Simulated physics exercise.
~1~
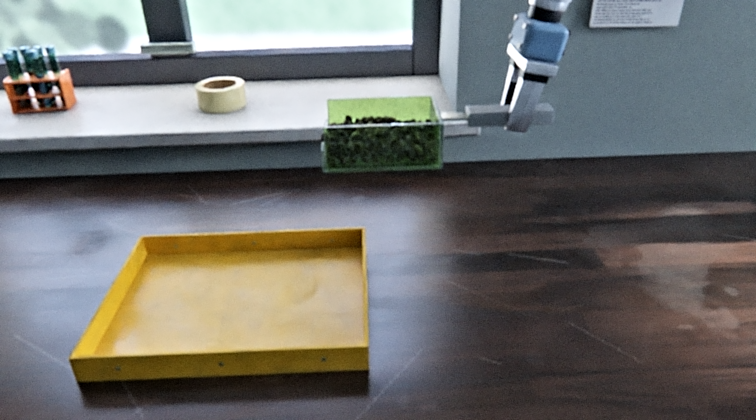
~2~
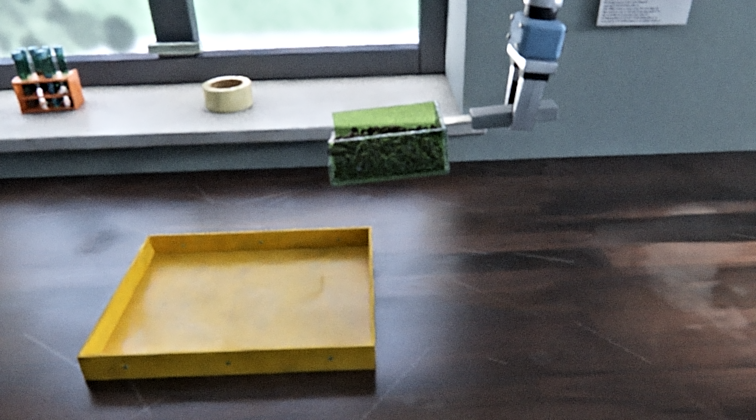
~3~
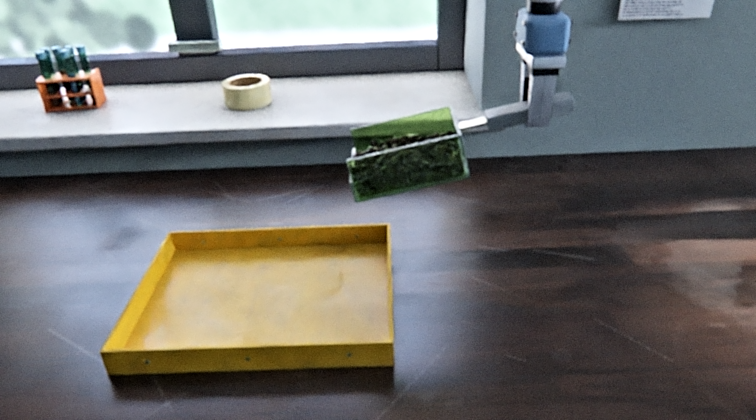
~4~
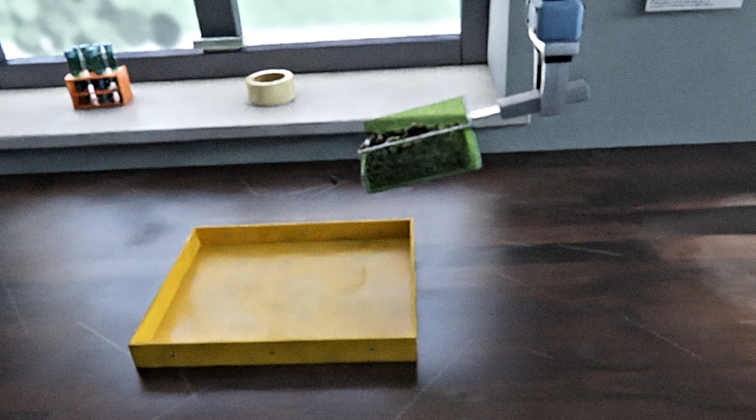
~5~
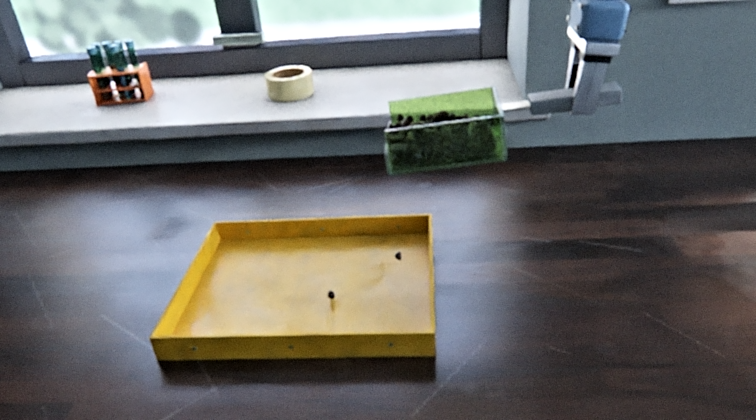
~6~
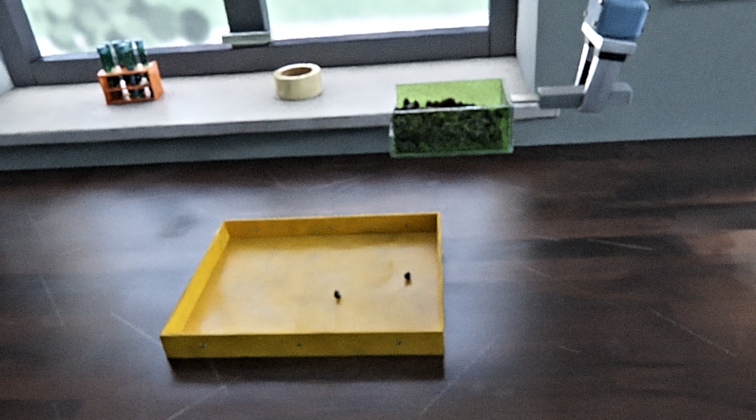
A robot gripper tilted a green see-through box of dark beans near a yellow tray, then leveled it again, and just two beans ended up in the tray while the rest stayed in the box held above the table.
